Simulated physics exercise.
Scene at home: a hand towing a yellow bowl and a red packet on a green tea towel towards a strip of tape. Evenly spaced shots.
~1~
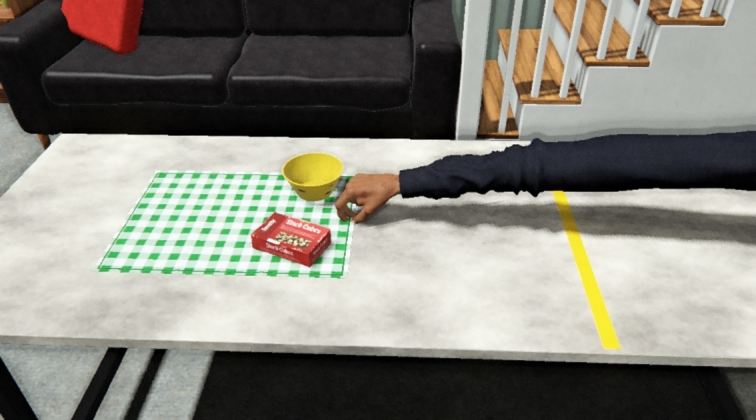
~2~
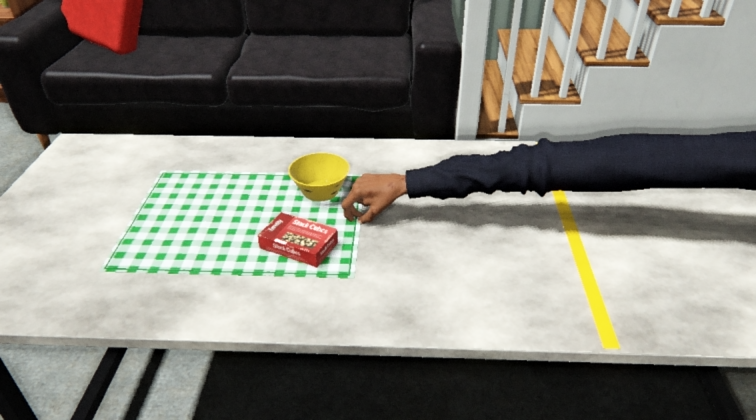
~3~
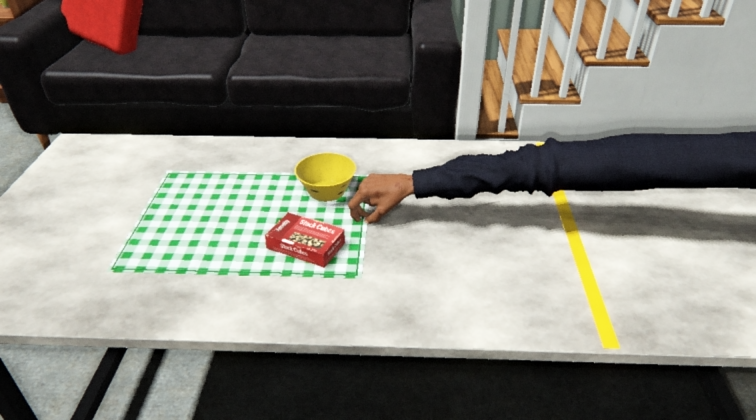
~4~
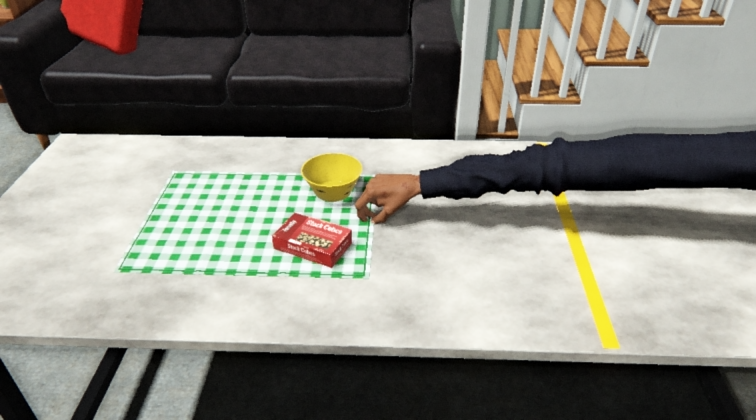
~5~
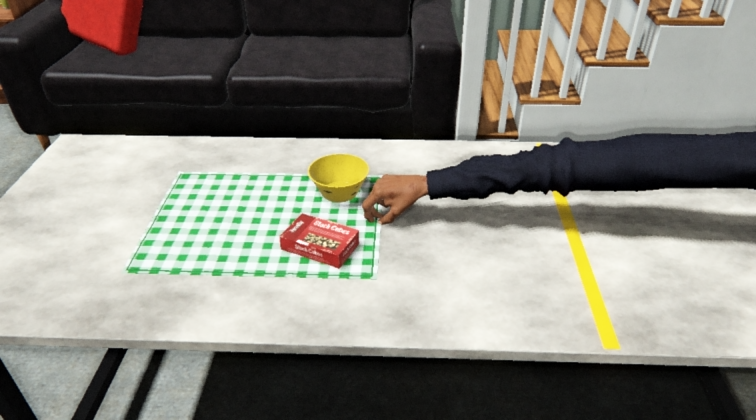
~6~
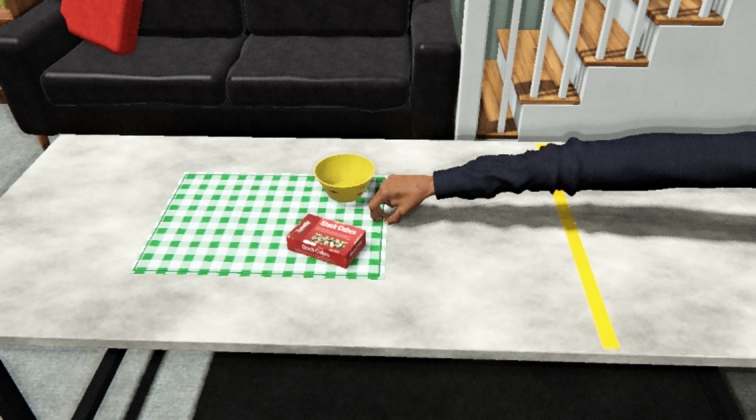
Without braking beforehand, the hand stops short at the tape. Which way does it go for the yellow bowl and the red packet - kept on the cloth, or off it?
The yellow bowl is kept on, the red packet is kept on.
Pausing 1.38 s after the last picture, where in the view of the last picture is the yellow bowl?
It is near (519, 185) at that moment.
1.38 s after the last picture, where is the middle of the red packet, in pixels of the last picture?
Look around (521, 244) in the last picture.
Then, 1.27 s after the last picture, hem at the tape; yellow bowl on the cloth near (509, 184); red packet on the cloth near (511, 244).
Then, 1.38 s after the last picture, hem at the tape; yellow bowl on the cloth near (519, 185); red packet on the cloth near (521, 244).
At rest, hem at the tape; yellow bowl on the cloth near (519, 185); red packet on the cloth near (522, 244). The yellow bowl stays on the cloth and the red packet remains aboard.
